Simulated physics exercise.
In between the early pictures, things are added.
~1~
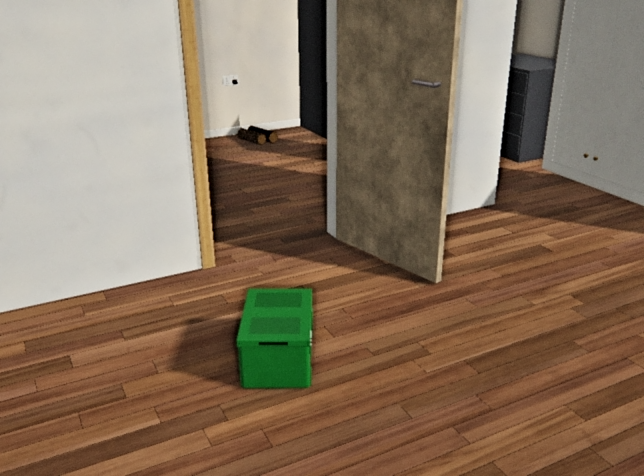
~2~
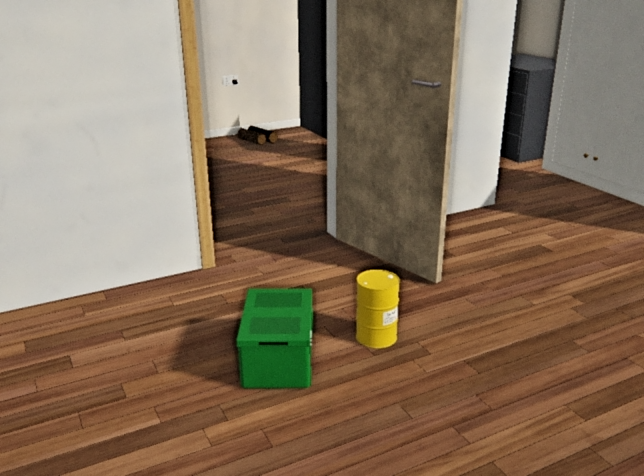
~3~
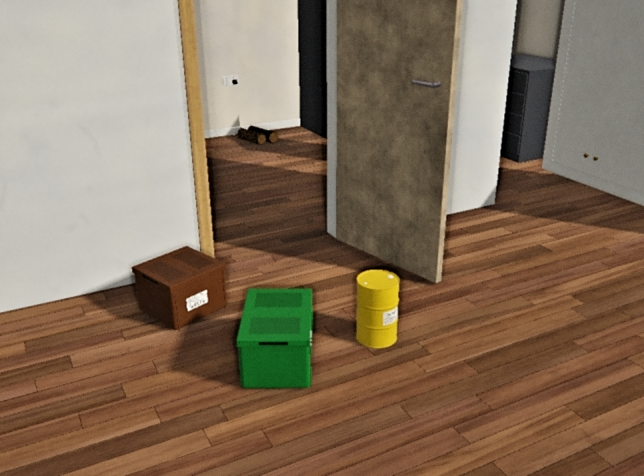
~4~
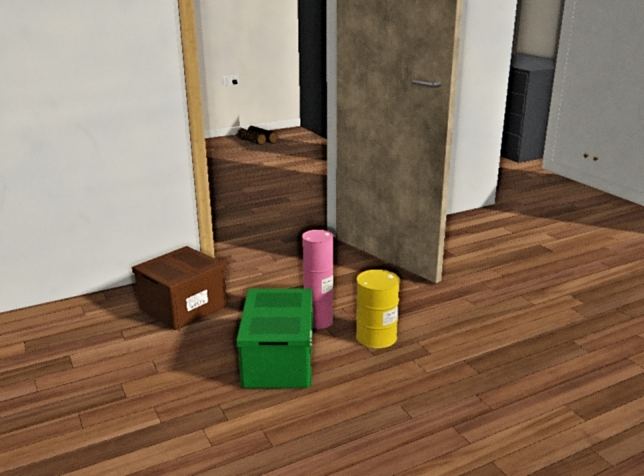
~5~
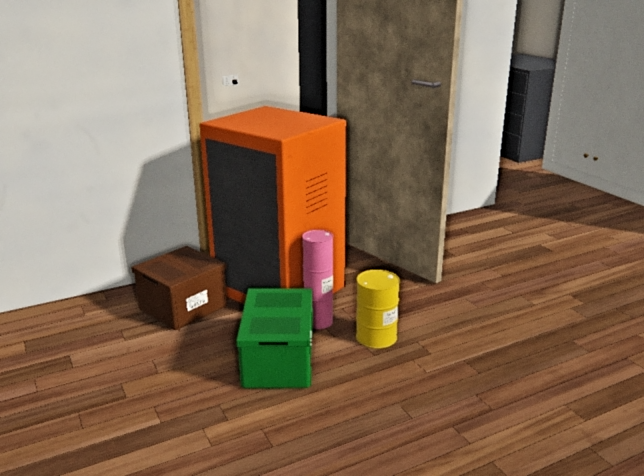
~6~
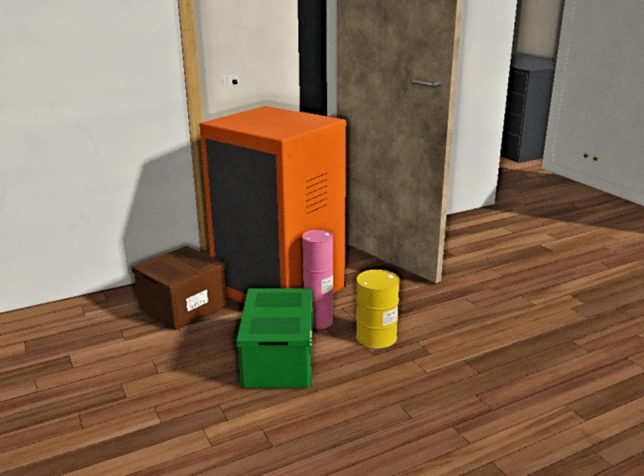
A wide-open door stayed still beside a green tote on a wood floor while a yellow canister, a brown tote, a pink canister and a large orange appliance appeared around it in turn.
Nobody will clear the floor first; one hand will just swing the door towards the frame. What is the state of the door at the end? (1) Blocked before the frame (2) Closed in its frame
The answer is 1.
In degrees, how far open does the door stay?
About 65°.
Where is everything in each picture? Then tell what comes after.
In the first picture, door wide open and still.
In the second picture, door wide open and still; yellow canister (377, 309).
In the third picture, door wide open and still; brown tote (181, 287); green tote (278, 337).
In the fourth picture, door wide open and still; yellow canister (377, 309); pink canister (318, 280).
In the fifth picture, door wide open and still; brown tote (181, 287); green tote (278, 337).
In the sixth picture, door wide open and still; orange appliance (276, 210); yellow canister (377, 309).
Then, 0.40 s later than the last frame, open by 99°.
Then, 0.70 s later than the last frame, open by 89°.
Then, 1.00 s later than the last frame, open by 77°.
Then, 1.20 s later than the last frame, open by 69°.
When it is over, open by 66°; all 5 as before. End places, in pixels of the last picture, orange appliance near (276, 210).
